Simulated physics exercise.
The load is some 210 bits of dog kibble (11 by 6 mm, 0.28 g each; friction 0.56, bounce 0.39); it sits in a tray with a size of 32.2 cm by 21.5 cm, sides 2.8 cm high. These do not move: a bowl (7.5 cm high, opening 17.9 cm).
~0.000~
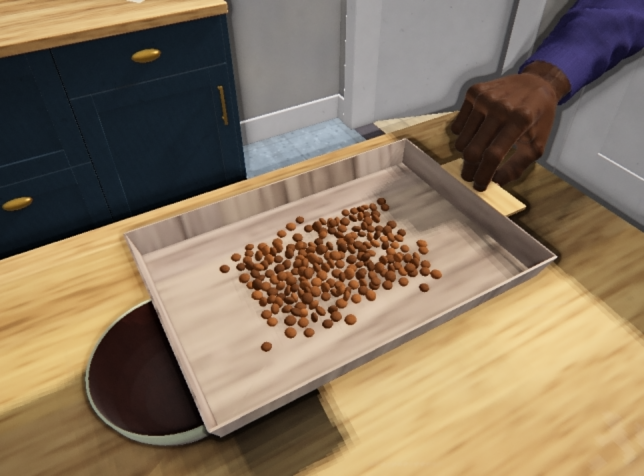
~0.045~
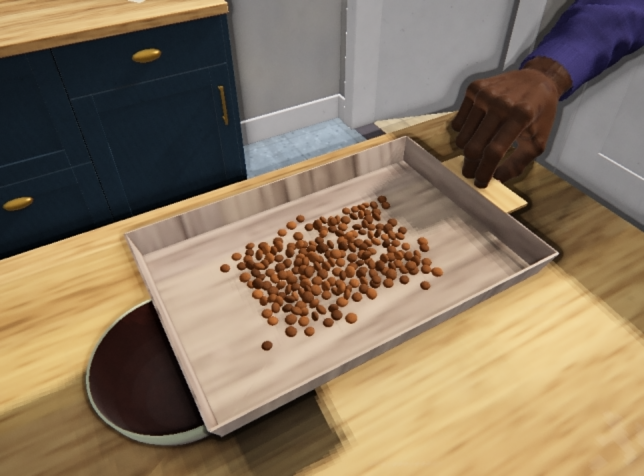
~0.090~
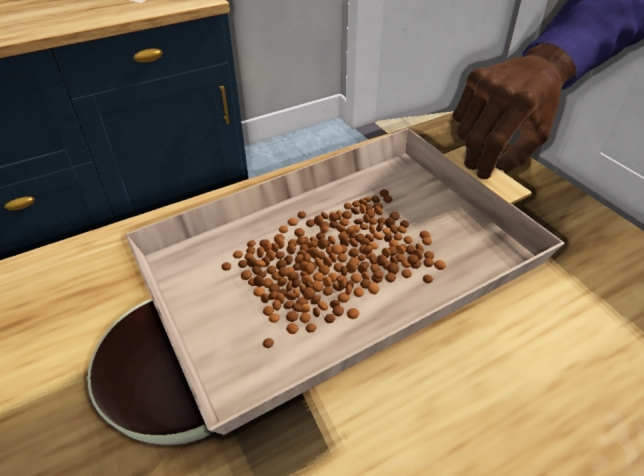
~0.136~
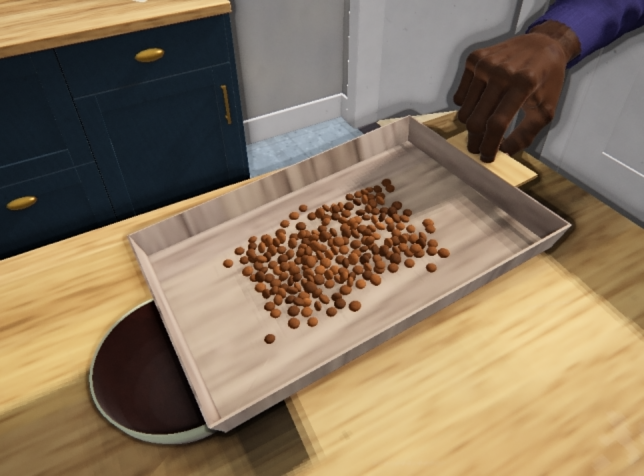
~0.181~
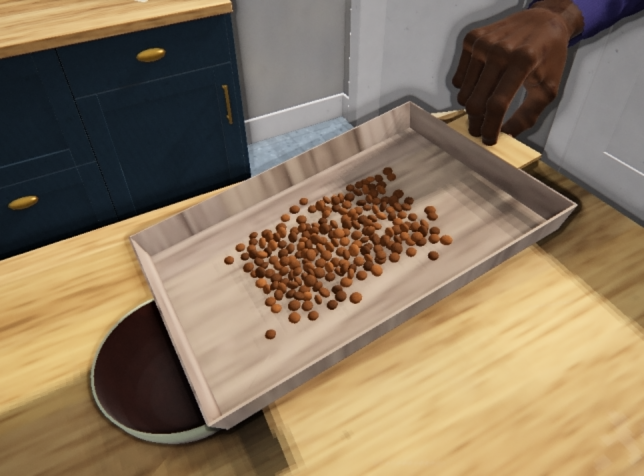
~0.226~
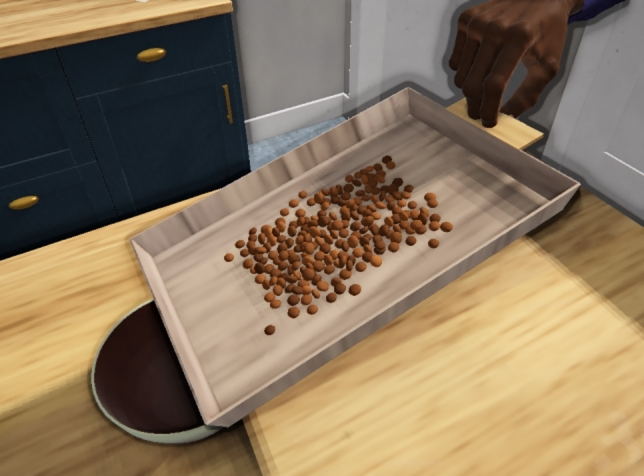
At first, a shallow tray scattered with small brown pieces rests nearly level on a wooden counter, its left end over a dark bowl, with a hand at its far right corner. Then the hand rises and the tray's right side lifts, gradually steepening toward the left while the pieces stay spread in place.
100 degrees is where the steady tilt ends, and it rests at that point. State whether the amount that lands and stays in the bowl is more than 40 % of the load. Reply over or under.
Over.
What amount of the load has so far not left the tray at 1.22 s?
Remaining on tray: Approx. 50 per cent.
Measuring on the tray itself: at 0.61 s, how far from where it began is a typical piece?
It has moved about 5 cm from its starting spot.
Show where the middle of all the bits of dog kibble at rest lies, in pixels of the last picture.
Near pixel (176, 383).
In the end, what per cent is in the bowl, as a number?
My guess is close to 90 in a hundred.
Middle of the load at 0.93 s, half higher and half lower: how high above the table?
About 18 centimetres.
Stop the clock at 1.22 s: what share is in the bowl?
Around 40 percent at that point.
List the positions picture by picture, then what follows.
In the first frame, tray at (407, 333); tilt 0 degrees; leading edge at (159, 315); middle of the load at (331, 264); bowl at (175, 356).
In the second frame, tray at (408, 331); tilt 1 degrees; leading edge at (160, 315); middle of the load at (331, 262).
In the third frame, tray at (410, 325); tilt 3 degrees; leading edge at (160, 315); middle of the load at (333, 258).
In the fourth frame, tray at (411, 315); tilt 6 degrees; low side left; leading edge at (161, 314); middle of the load at (334, 250).
In the fifth frame, tray at (411, 305); tilt 10 degrees; low side left; leading edge at (162, 314); middle of the load at (335, 243).
In the sixth frame, tray at (409, 295); tilt 13 degrees; low side left; leading edge at (161, 314); middle of the load at (334, 235); bowl at (181, 354). It turns about 80 degrees a second.
Then, at 0.61 s, tilt 45 degrees; tray 100 %; middle of all pieces on or above the table near (255, 204).
After 0.93 s, tilt 71 degrees; bowl 15 %, tray 65 %, in the air 20 %; middle of all pieces on or above the table near (152, 291).
Then, at 1.22 s, tilt 94 degrees; bowl 40 %, tray 50 %, outside 10 %; middle of all pieces on or above the table near (165, 336).
Then, at 1.50 s, tilt 100 degrees; bowl 85 %, outside 10 %, in the air 5 %; middle of all pieces on or above the table near (163, 373).
In the end, at 2.1 s, bowl 90 %, outside 10 %.
